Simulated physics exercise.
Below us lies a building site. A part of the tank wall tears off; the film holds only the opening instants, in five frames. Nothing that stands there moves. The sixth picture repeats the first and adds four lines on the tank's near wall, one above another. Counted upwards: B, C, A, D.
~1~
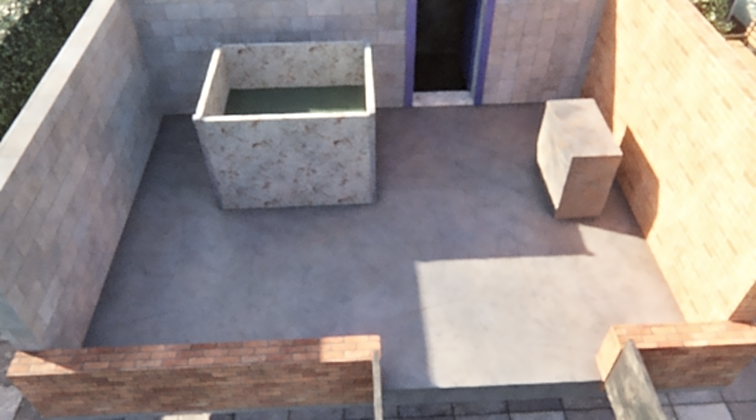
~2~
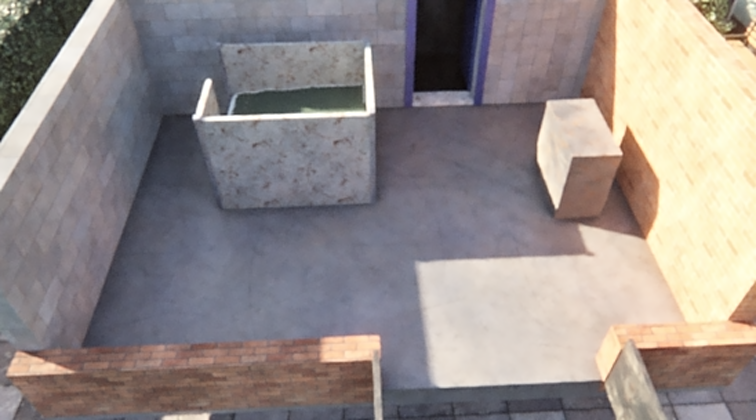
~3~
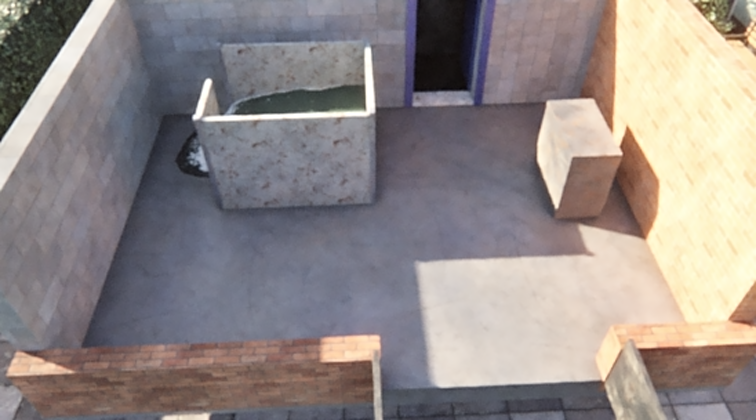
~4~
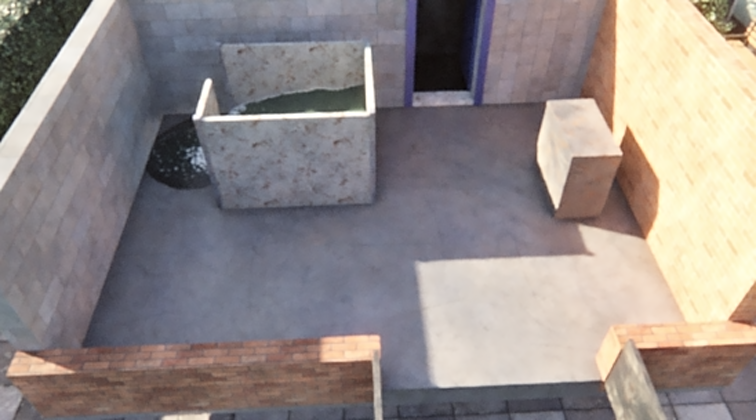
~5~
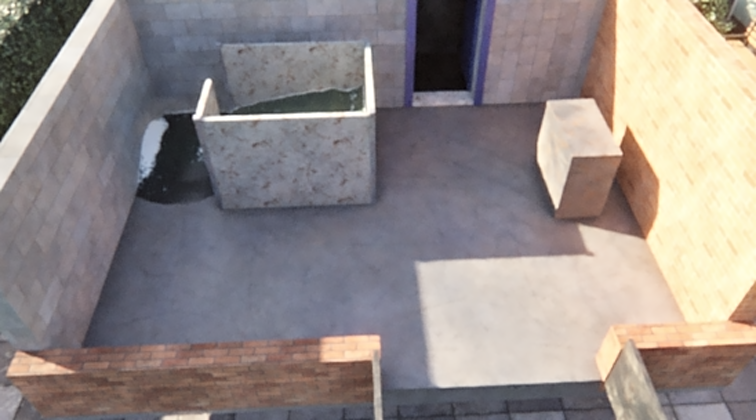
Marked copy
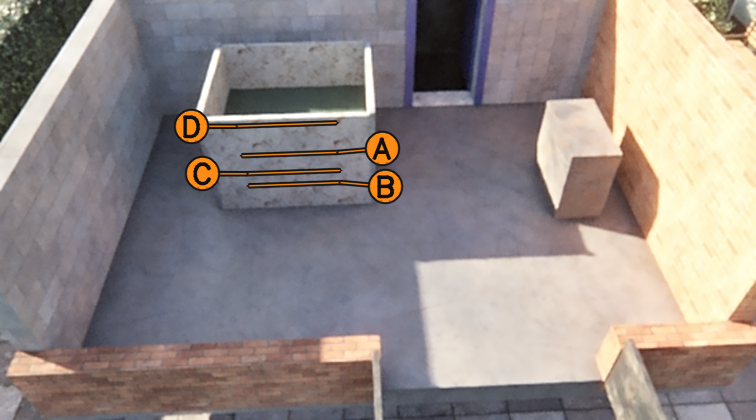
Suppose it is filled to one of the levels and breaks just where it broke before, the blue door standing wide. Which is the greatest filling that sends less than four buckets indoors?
A is the one.
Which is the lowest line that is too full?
That would be D.
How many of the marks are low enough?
Three of them.
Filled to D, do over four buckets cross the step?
Yes, that goes wrong.
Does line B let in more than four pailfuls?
No, that is safe.
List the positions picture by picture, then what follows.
Water in the tank at rest, its middle at (295, 119); foot of the blue doorway at (443, 105); open gate at (497, 327).
Water covers 1 % of the ground, its front hidden from here.
Water covers 3 % of the ground and shows as far out as (184, 163).
Water covers 6 % of the ground and shows as far out as (149, 158).
Water covers 8 % of the ground and shows as far out as (138, 189).
On the marked copy, A at (290, 154); B at (294, 184); C at (293, 172); D at (286, 124); from the bottom up B, C, A, D.
If A is chosen, a splash gets over, under a bucket.
If B is chosen, nothing gets over.
If C is chosen, nothing gets over.
If D is chosen, about 8 bucketfuls get in.
